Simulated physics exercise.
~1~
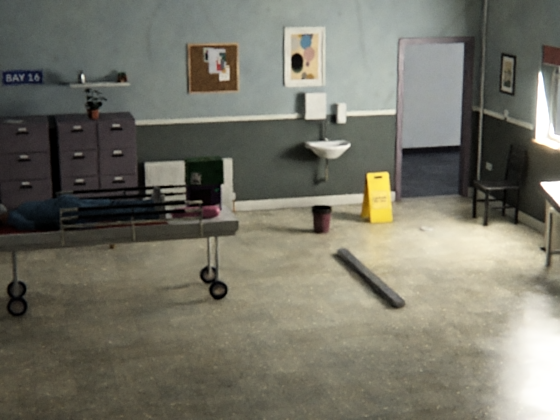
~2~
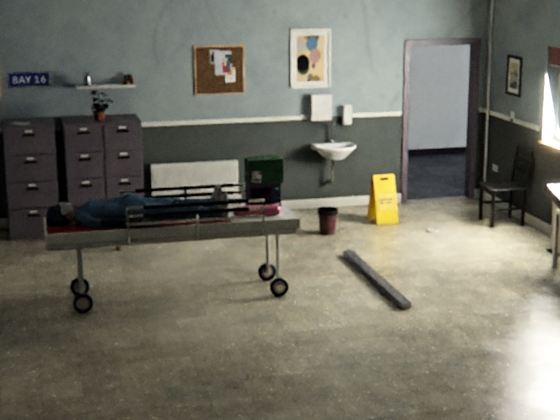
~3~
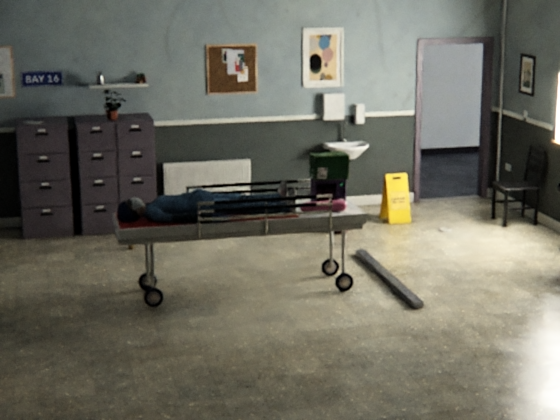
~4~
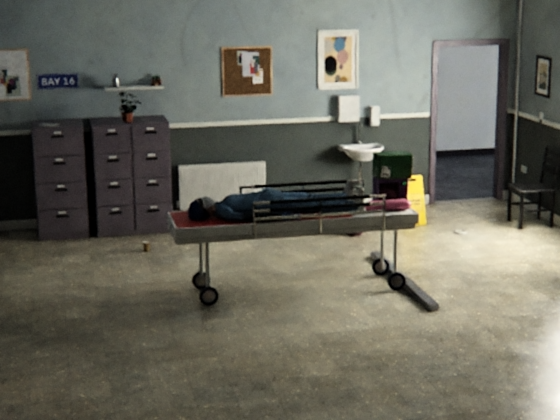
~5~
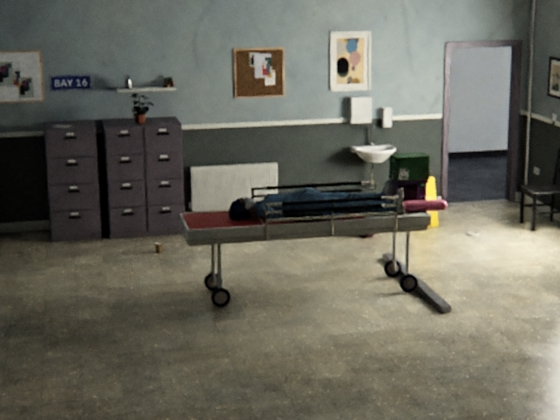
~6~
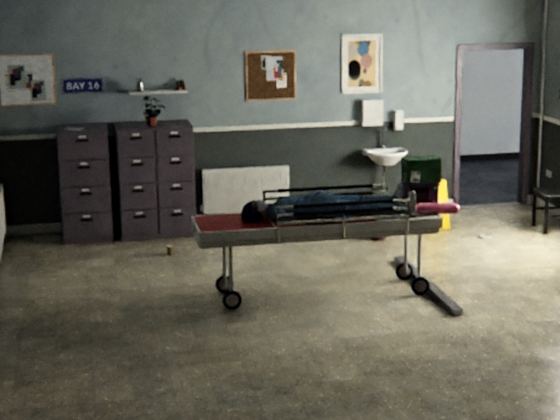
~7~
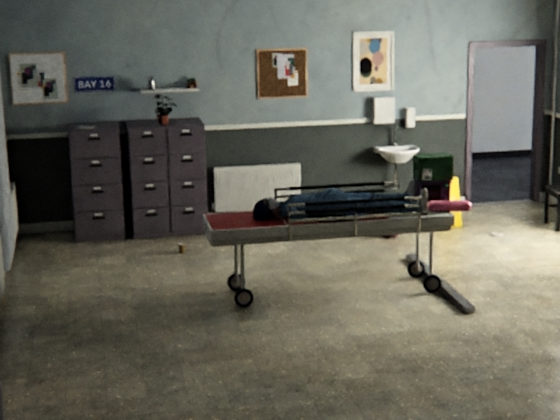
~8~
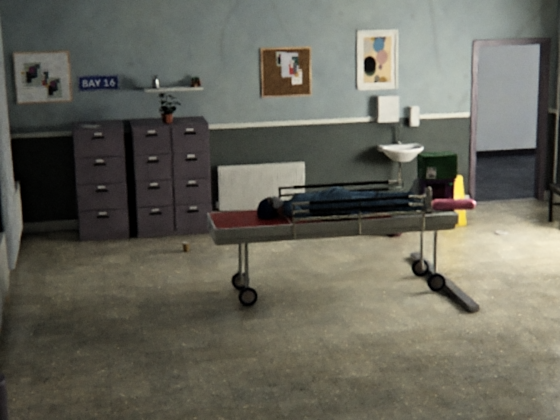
Wheeled stretcher rolling right across a hospital room and stopping, its limp occupant sliding slightly towards the foot end, still aboard.
